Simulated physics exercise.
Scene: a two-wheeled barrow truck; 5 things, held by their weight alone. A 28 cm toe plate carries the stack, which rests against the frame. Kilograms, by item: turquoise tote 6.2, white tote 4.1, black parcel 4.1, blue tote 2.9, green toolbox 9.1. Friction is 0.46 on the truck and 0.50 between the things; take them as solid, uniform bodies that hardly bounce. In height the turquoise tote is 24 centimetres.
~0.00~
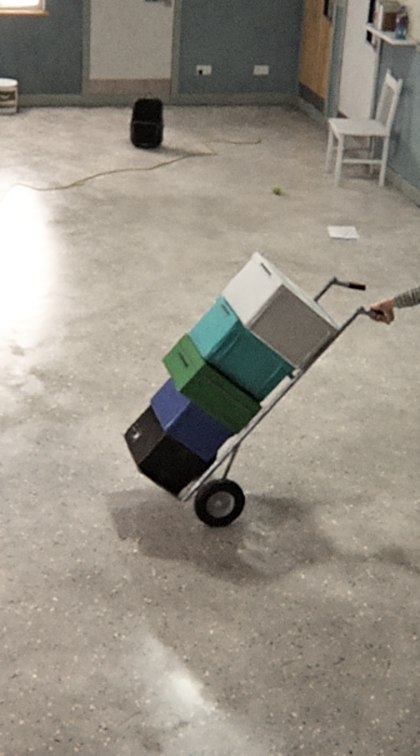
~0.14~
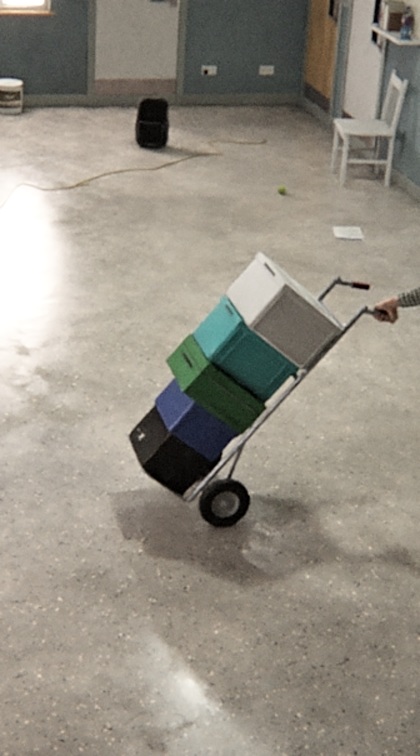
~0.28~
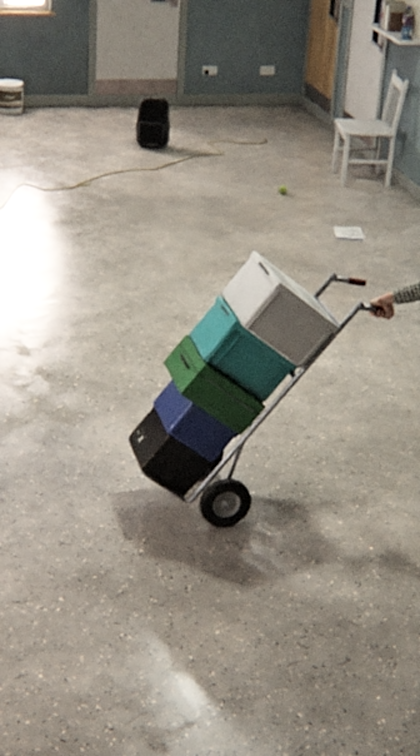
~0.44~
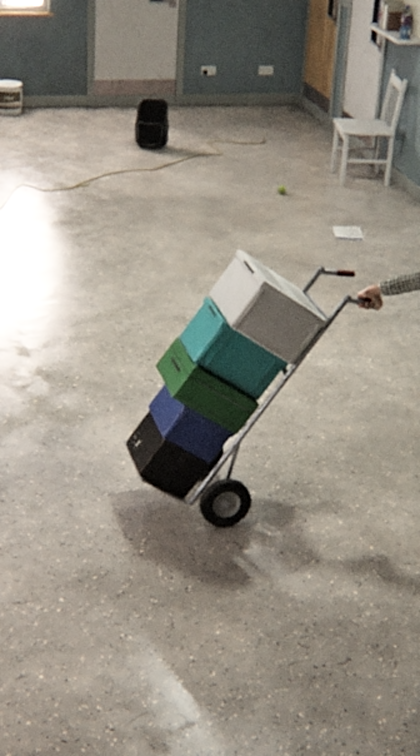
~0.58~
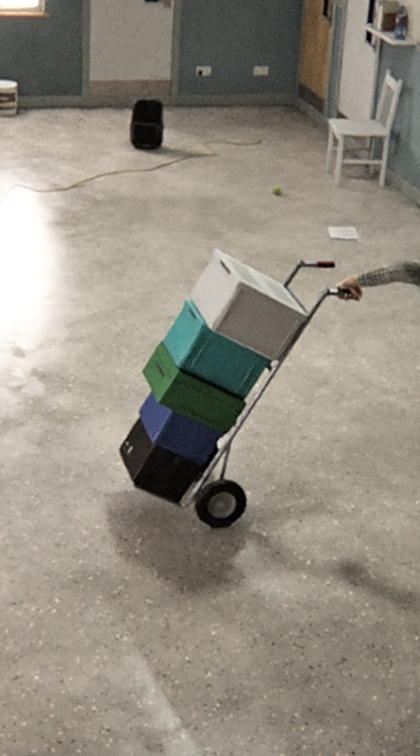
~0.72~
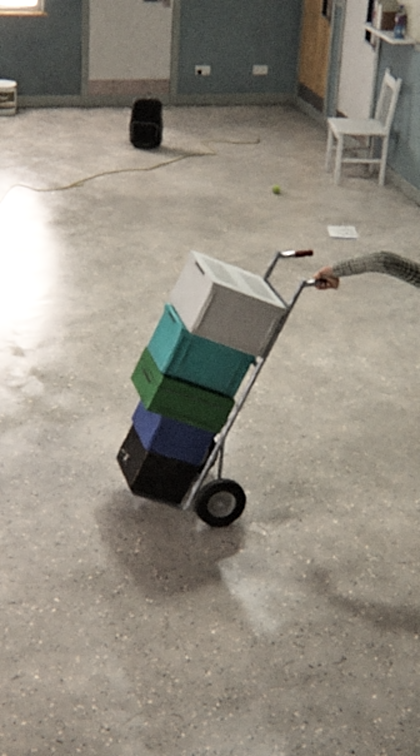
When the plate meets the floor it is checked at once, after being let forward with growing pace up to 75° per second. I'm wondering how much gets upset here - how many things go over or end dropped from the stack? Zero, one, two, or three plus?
Looks like more than two are lost.
After 1.32 s, truck upright; white tote 10° off its base near (112, 322); turquoise tote 10° off its base near (118, 372); green toolbox 10° off its base.
After 1.72 s, truck upright; turquoise tote and white tote now dropped from the stack; green toolbox 34° off its base; blue tote 34° off its base.
After 2.02 s, truck upright; blue tote and green toolbox now dropped from the stack; black parcel on its side.
After 2.22 s, truck upright; black parcel on its side.
In the end (3.6 s), dropped from the stack, turquoise tote, white tote, blue tote and green toolbox; toppled on the truck, black parcel.
